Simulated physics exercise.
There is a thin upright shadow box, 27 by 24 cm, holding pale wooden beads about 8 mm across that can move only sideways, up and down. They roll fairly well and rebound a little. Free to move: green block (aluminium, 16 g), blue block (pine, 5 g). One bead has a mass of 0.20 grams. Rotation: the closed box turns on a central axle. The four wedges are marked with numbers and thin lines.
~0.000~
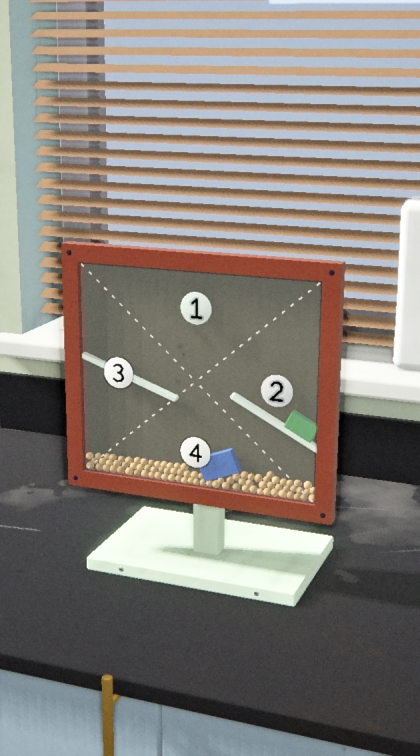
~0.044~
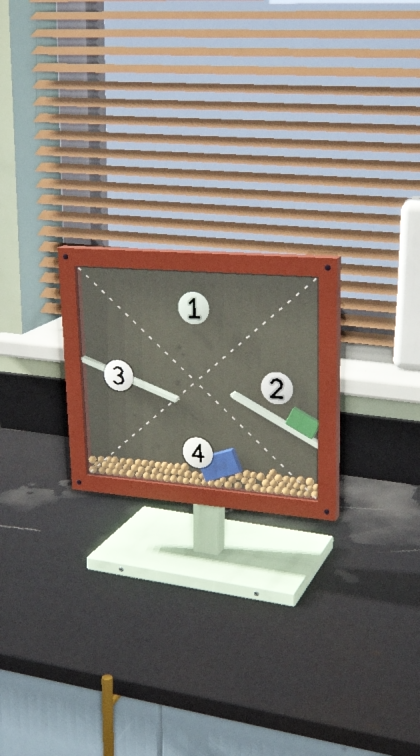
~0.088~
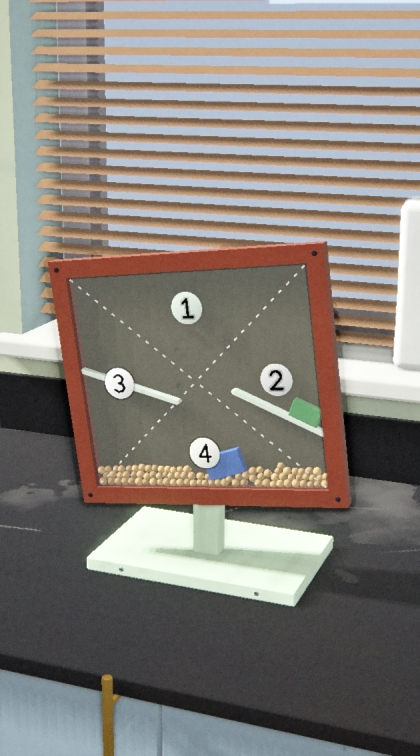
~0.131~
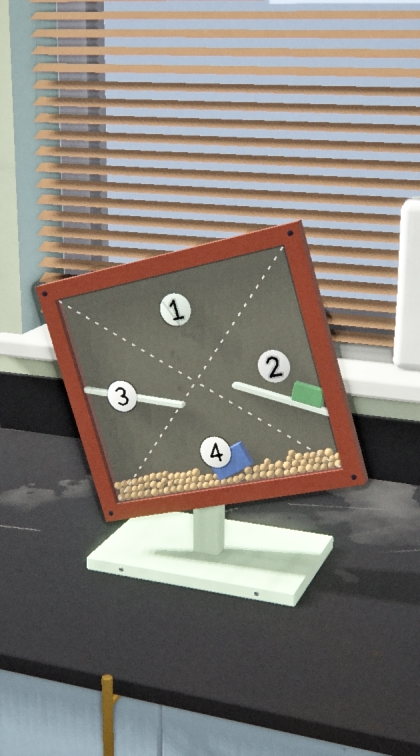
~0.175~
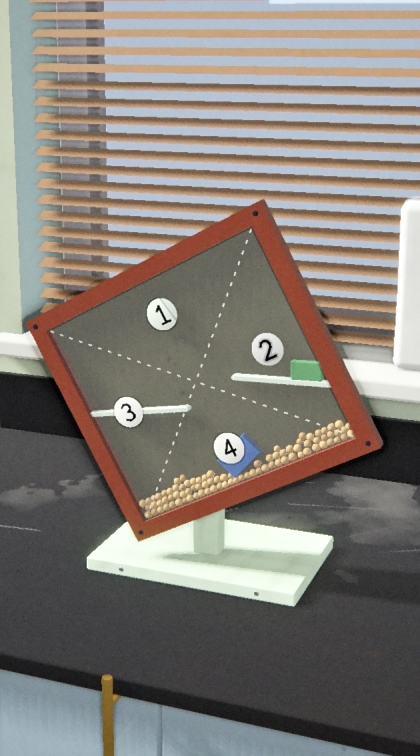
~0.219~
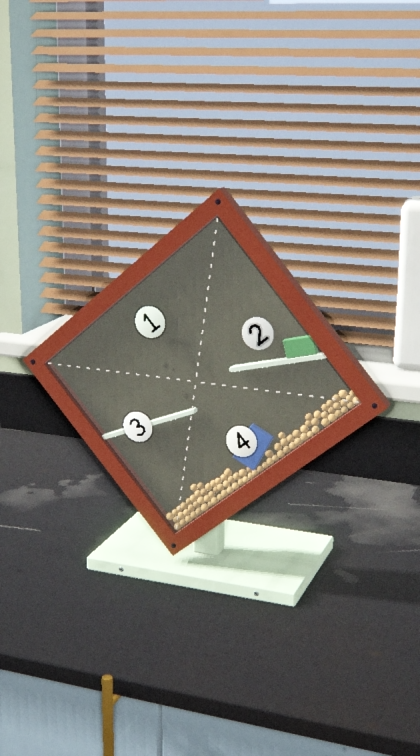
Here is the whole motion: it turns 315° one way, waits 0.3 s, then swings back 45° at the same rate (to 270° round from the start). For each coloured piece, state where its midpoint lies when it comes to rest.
At rest, blue block at 4, green block at 2.
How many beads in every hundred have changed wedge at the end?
Something near 65 per cent end up elsewhere.
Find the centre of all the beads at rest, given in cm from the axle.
The middle sits around 8 cm left of it and 11 cm below it.
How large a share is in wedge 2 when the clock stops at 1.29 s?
Roughly 60 per cent.
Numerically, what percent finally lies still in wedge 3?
Roughly 0%.
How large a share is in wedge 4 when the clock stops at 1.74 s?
Reading: Around 40 per cent of the load.
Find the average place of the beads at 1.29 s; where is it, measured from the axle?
2 cm right, 13 cm below.
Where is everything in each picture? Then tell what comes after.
Level; about 80 beads; beads centred (198, 476); top one (270, 475); green block (302, 427) tilted 27°; blue block (219, 465) tilted 22°; no. 1 (196, 308), no. 2 (277, 391), no. 3 (119, 373), no. 4 (196, 452), in the first frame.
Turned 2° anticlockwise; beads centred (201, 476); top one (273, 473), in the second frame.
Turned 8° anticlockwise; beads centred (207, 477); top one (281, 466); wall ends (178, 401), (235, 391), in the third frame.
Turned 17° anticlockwise; beads centred (220, 476); top one (329, 453); green block (309, 395) tilted 10°; blue block (231, 461) tilted 33°, in the fourth frame.
Turned 29° anticlockwise; beads centred (237, 473); top one (339, 425), in the fifth frame.
Turned 41° anticlockwise; beads centred (254, 466); top one (354, 393); green block (301, 347) tilted 14°; blue block (253, 447) tilted 63°; no. 1 (150, 322), no. 2 (258, 334), no. 3 (138, 427), no. 4 (242, 441), in the sixth frame.
After 1.29 s, it has come round 315° anticlockwise; the beads' middle is 2 cm right of and 13 cm below the centre; no. 2, 60 %, no. 4, 40 %; green block in no. 2; blue block in no. 4.
After 1.74 s, it has come round 292° anticlockwise; the beads' middle is 3 cm left of and 13 cm below the centre; no. 2, 60 %, no. 4, 40 %; green block in no. 2; blue block in no. 4.
After 1.89 s, it has come round 270° anticlockwise; the beads' middle is 8 cm left of and 11 cm below the centre; no. 2, 60 %, no. 4, 40 %; green block in no. 2; blue block in no. 4.
At rest by 2.9 s, it has come round 270° anticlockwise; no. 1, 0 %, no. 2, 65 %, no. 3, 0 %, no. 4, 35 %; green block in no. 2; blue block in no. 4.
